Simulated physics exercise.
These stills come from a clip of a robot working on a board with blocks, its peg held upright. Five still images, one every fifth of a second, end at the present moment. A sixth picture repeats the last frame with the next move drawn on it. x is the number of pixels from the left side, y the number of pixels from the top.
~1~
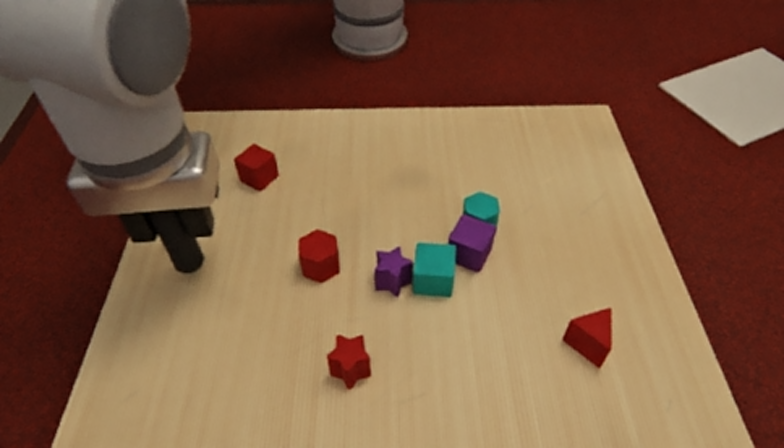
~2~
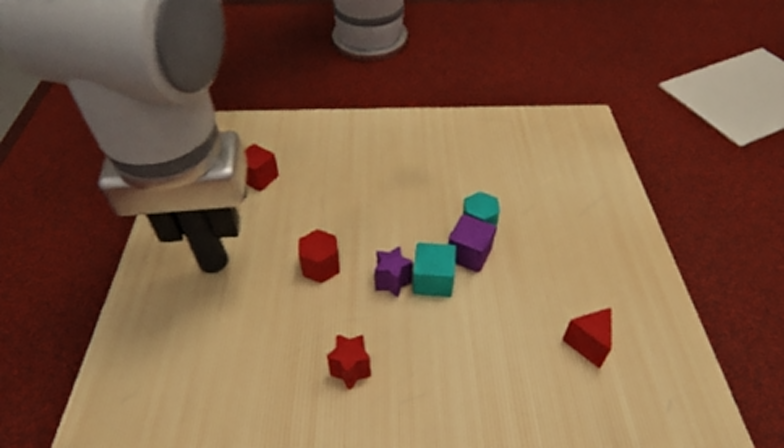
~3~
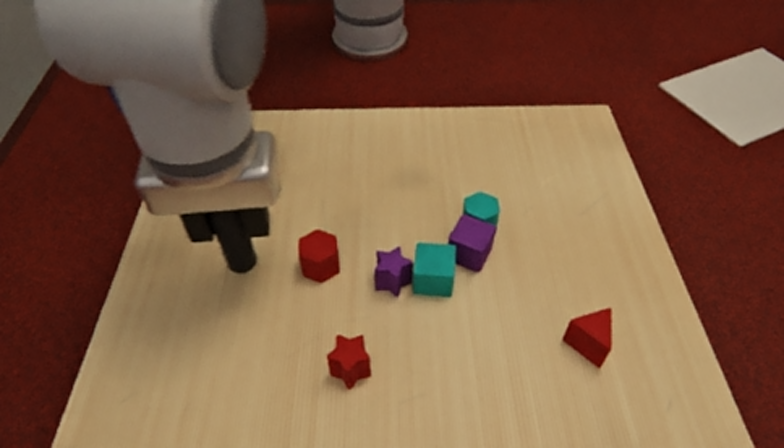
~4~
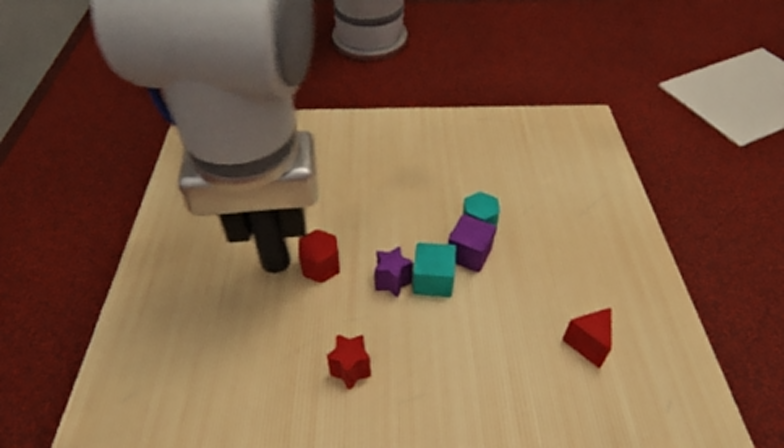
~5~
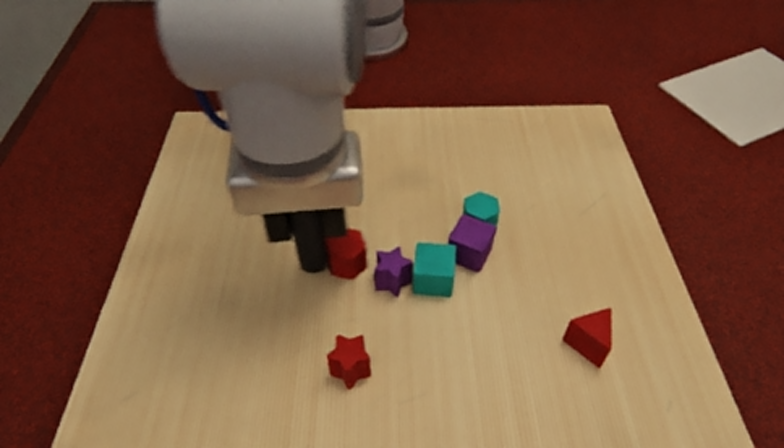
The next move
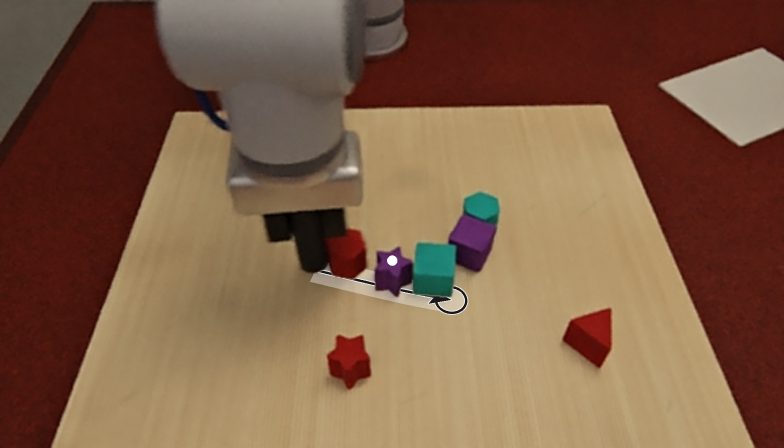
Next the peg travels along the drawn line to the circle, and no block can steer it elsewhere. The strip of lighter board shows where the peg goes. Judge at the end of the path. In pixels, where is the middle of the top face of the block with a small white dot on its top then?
In the picture, that point is around (475, 264).
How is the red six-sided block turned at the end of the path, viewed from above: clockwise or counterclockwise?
Short answer: Counterclockwise.
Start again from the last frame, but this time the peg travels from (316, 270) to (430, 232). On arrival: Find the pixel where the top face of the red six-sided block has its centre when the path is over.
Located at (456, 228).
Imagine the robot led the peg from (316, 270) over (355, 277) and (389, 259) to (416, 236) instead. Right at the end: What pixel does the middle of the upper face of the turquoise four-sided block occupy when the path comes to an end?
At the end it should sit near (456, 262).
Drawn move, from (316, 270) to (451, 300); the dot is on the purple star block.
What follows on the original path. One third of the way, peg (359, 272); red six-sided block (375, 236), turned 35° anticlockwise; purple star block (399, 259), turned 40° clockwise.
Two thirds of the way, peg (404, 283); red six-sided block (377, 234), turned 40° anticlockwise; purple star block (430, 259), turned 40° clockwise; turquoise four-sided block (467, 262); purple four-sided block (478, 231), turned 15° anticlockwise.
At the end, peg (452, 292); red six-sided block (377, 234), turned 40° anticlockwise; purple star block (475, 264), turned 30° clockwise; turquoise four-sided block (513, 263); purple four-sided block (479, 231), turned 20° anticlockwise.
